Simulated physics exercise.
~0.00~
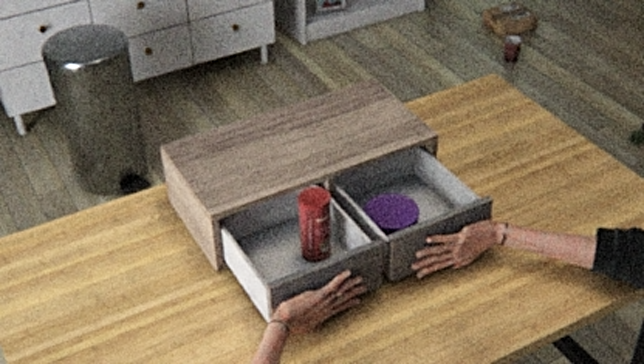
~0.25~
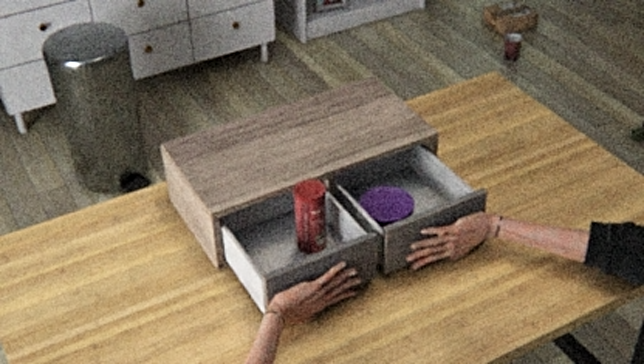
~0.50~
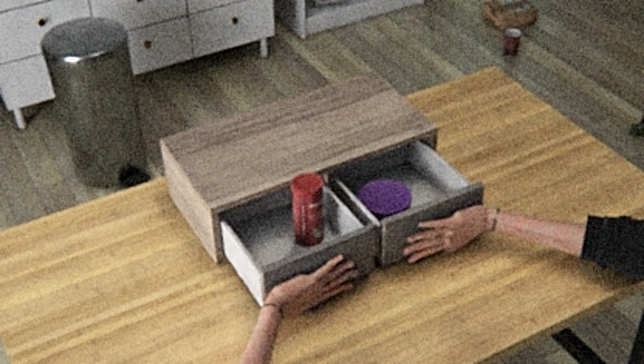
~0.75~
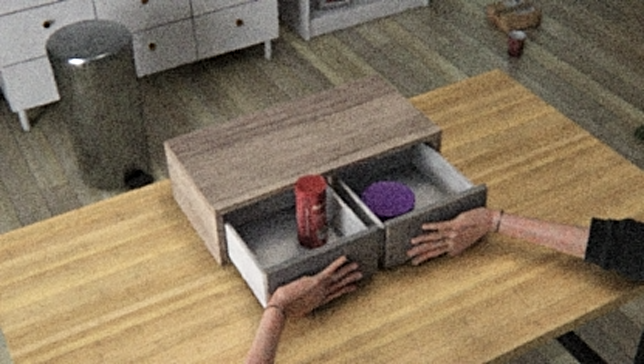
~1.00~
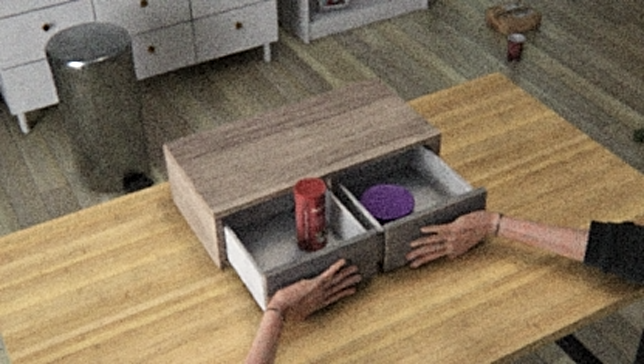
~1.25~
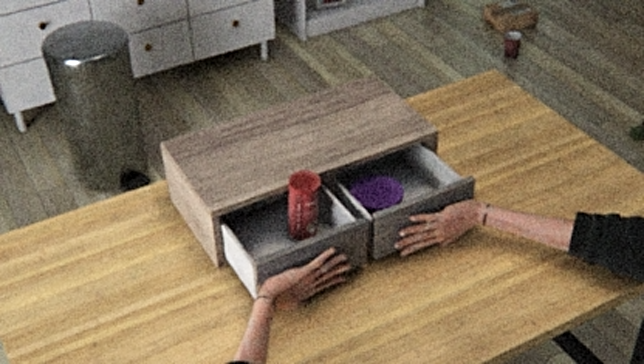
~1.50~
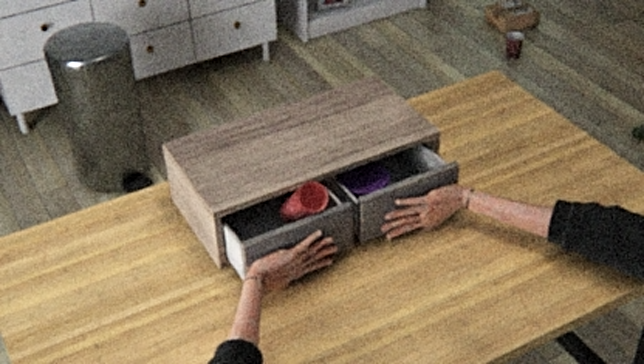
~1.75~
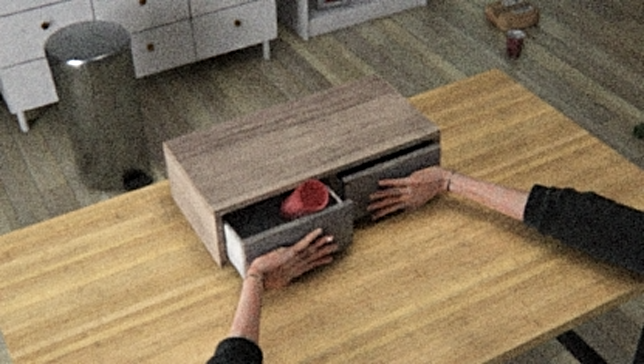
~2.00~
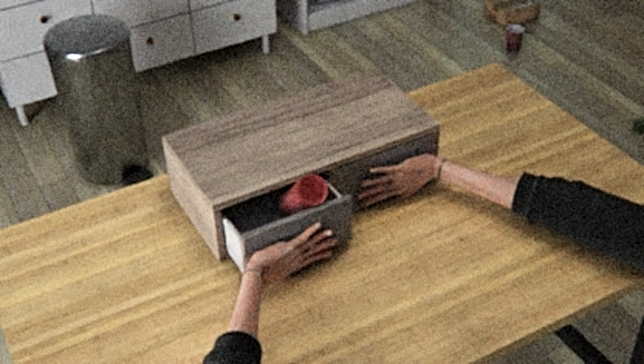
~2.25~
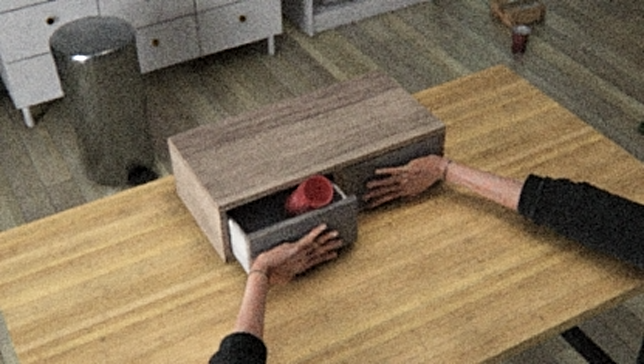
Two hands pushing in the drawers of a small wooden chest, the right one closing, the left staying ajar with its red tin tipped over.
